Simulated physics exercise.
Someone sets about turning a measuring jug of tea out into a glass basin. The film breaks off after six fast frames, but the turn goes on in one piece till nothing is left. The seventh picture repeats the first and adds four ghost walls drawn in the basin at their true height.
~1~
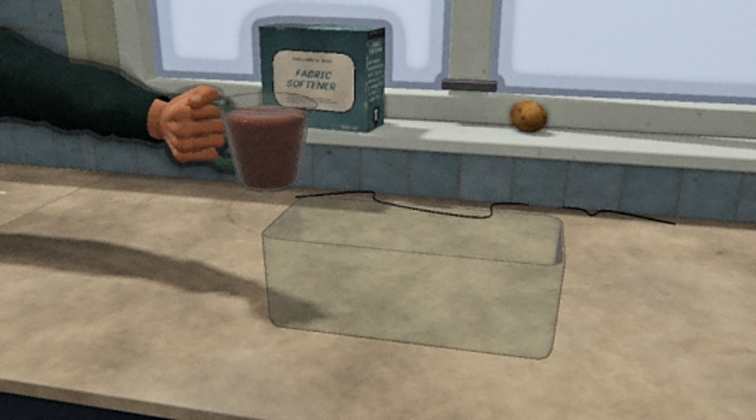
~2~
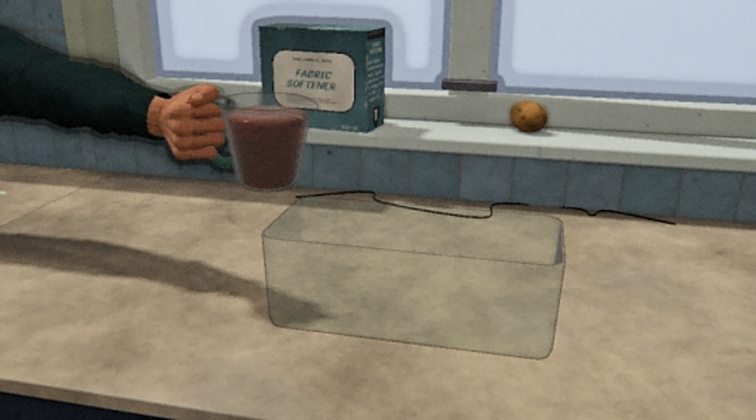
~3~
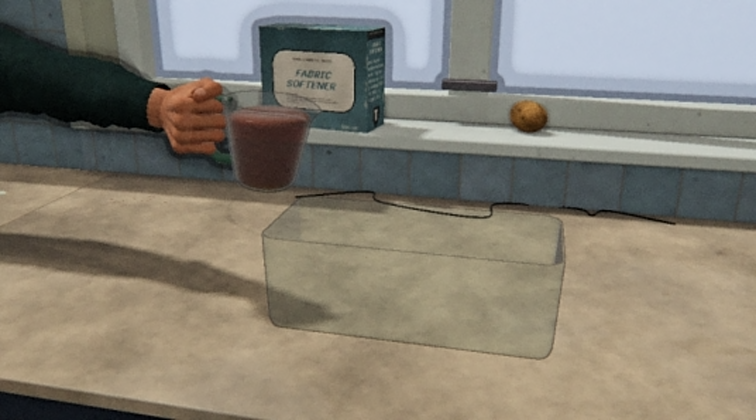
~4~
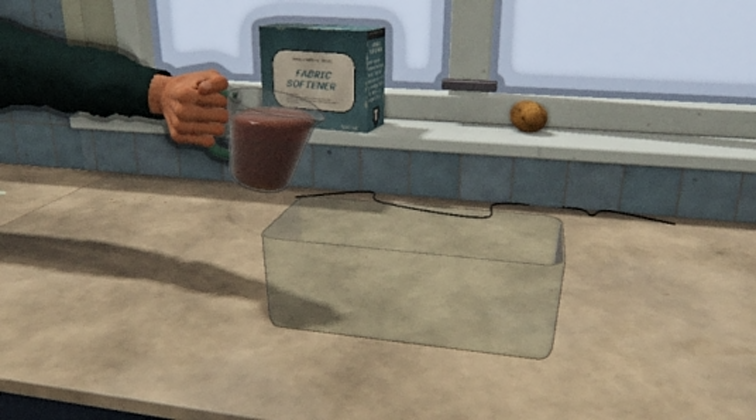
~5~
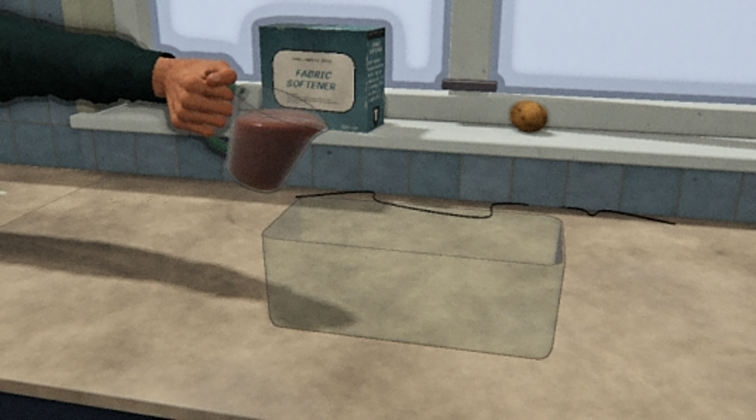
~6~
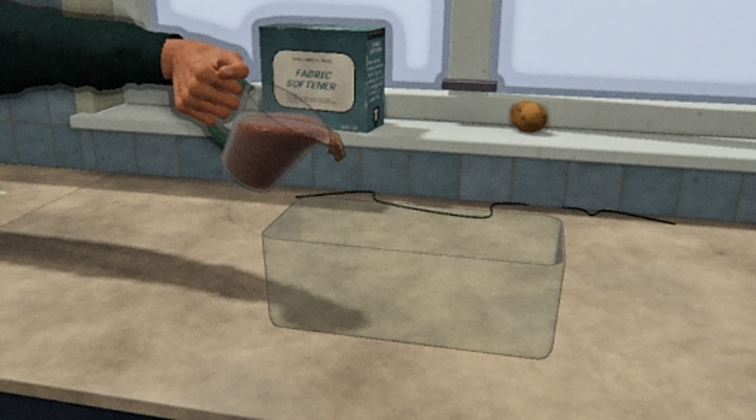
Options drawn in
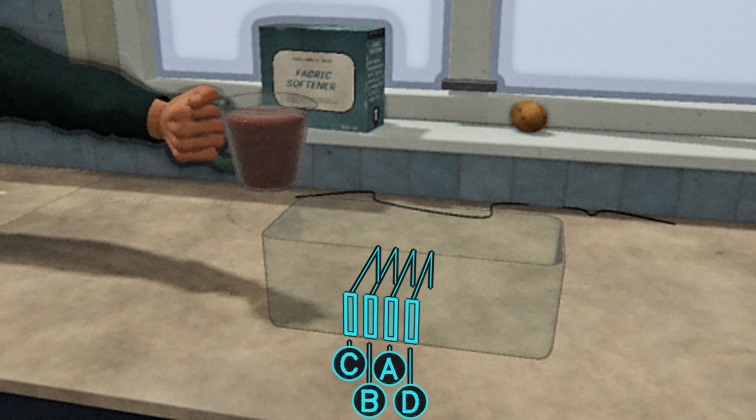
A hand in a dark green sleeve holds a clear jug of reddish-brown liquid upright above and behind an empty glass basin on a counter. The hand gradually tilts the jug to the right, and the liquid slides toward the lip until a little emerges over it.
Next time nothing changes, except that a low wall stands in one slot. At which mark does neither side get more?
Choose C.
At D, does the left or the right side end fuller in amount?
The left side.
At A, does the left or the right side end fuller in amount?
The left one.
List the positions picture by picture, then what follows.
Upright, lip at (315, 106); basin from (270, 322) to (552, 357); nothing has left yet, in the first frame.
Upright, lip at (316, 107); nothing has left yet, in the second frame.
Tipped about 6°, lip at (319, 112); nothing has left yet, in the third frame.
Tipped about 13°, lip at (323, 119); nothing has left yet, in the fourth frame.
Tipped about 23°, lip at (327, 130); nothing has left yet, in the fifth frame.
Tipped about 34°, lip at (329, 142); tea is over the lip, down to (340, 158), in the sixth frame.
On the marked copy, A at (389, 346); B at (369, 343); C at (349, 341); D at (410, 348).
If A is chosen, about 95 % ends left of the wall and 4 % right of it.
If B is chosen, about 91 % ends left of the wall and 8 % right of it.
If C is chosen, about 54 % ends left of the wall and 45 % right of it.
If D is chosen, about 98 % ends left of the wall and 2 % right of it.
